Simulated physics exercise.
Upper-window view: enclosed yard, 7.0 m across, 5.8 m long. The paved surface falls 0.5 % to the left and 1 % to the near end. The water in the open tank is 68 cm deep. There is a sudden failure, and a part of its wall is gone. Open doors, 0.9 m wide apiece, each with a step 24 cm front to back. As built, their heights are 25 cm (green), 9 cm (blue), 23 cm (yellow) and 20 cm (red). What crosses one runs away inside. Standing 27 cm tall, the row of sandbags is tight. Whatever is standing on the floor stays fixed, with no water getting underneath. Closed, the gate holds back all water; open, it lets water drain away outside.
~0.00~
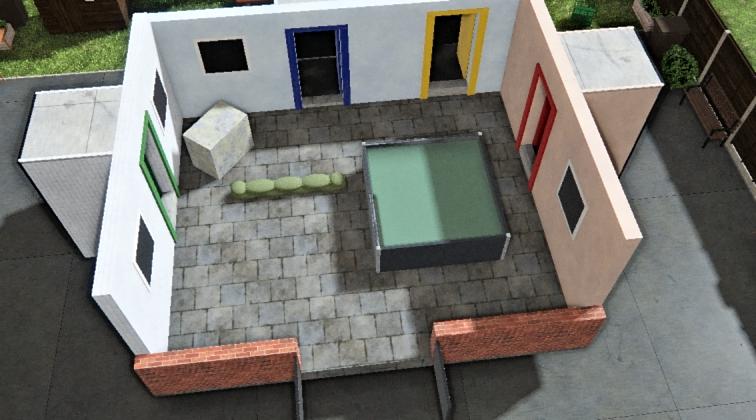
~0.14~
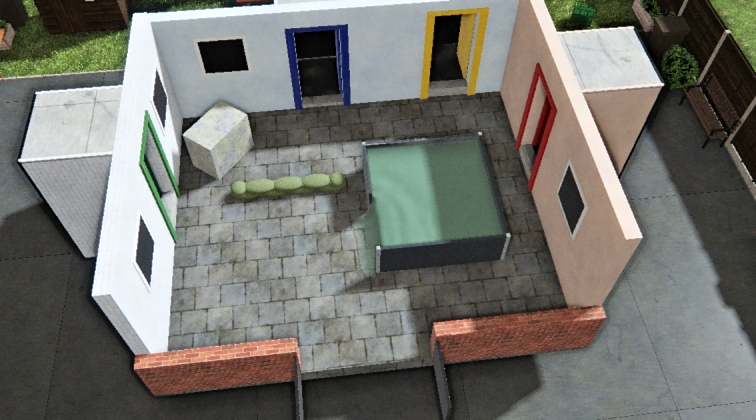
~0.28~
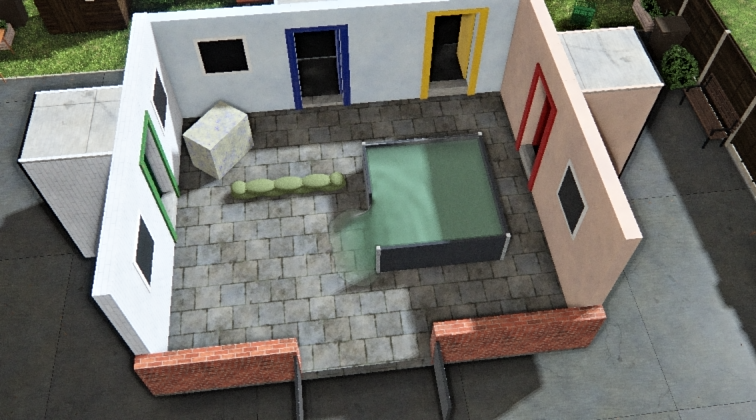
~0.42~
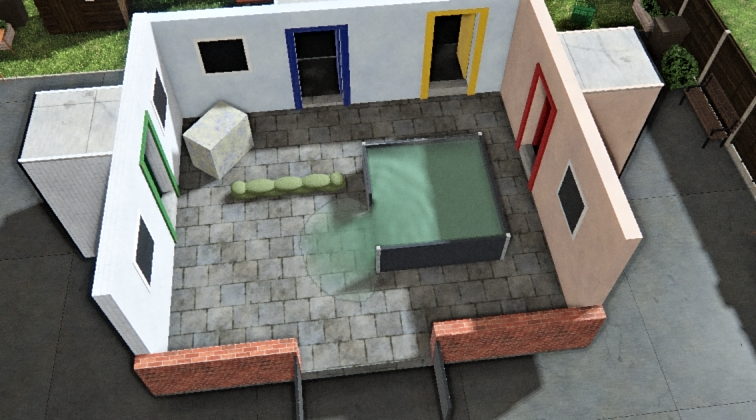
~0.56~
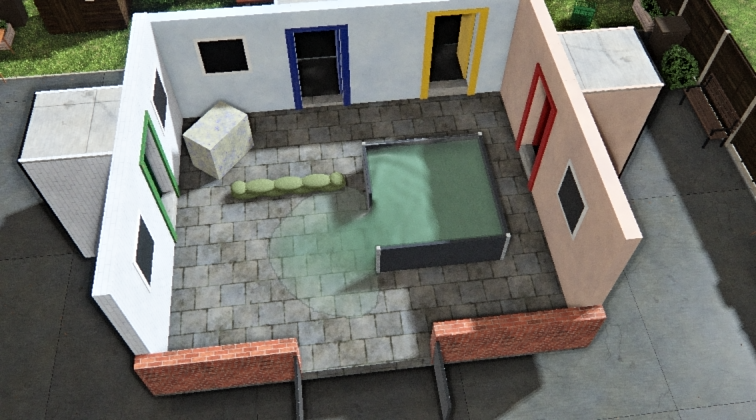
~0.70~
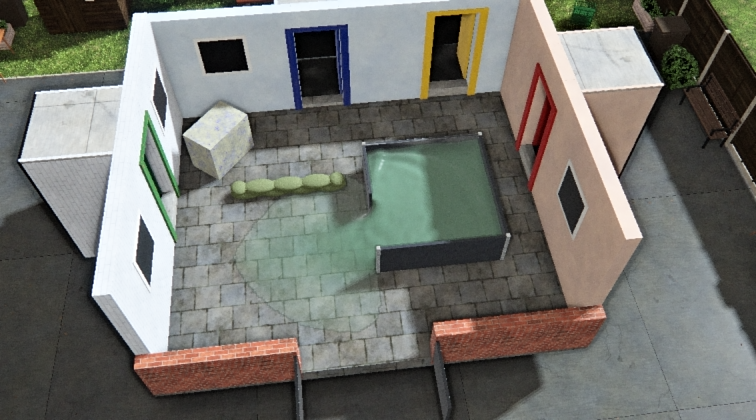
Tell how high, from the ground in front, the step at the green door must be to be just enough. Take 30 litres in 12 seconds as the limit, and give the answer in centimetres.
It must be about 22 cm high.
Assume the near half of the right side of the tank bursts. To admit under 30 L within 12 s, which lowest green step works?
In that case about 12.0 cm.
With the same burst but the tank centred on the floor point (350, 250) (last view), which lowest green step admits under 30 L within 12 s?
About 16 centimetres.
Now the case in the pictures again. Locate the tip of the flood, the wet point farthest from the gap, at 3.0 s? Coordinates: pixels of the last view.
I'd put the front's tip around (184, 119).
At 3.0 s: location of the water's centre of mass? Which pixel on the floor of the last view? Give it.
I'd say around (332, 242).
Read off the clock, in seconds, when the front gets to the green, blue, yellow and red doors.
Green at 1.3 seconds, blue at 4.5 seconds, yellow at 7.5 seconds, red at 8.5 seconds.
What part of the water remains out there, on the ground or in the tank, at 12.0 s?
Water still present: Approx. 78 %.
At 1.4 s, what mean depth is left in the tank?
Mean depth: Approx. 50 cm.
After 1.4 s water covers 35 % of the floor, deepest (41 cm) near (370, 259); 11 cm at the green door, 0 litres in over its 25 cm step.
After 3.0 s water covers 40 % of the floor, deepest (36 cm) near (243, 365); 25 cm at the green door, 9 litres in over its 25 cm step.
After 12.0 s water covers 95 % of the floor, deepest (14 cm) near (167, 374); 12 cm at the green door, 12 litres in over its 25 cm step.
At the green door as built, the water arrived by 1.3 s and peaked near 30 cm at 2.4 s.
Run again over the same 12 s with other heights there, 78 litres in over 18.5 cm, 12 litres over 25 cm. The limit of 30 litres is kept from about 22 cm up.
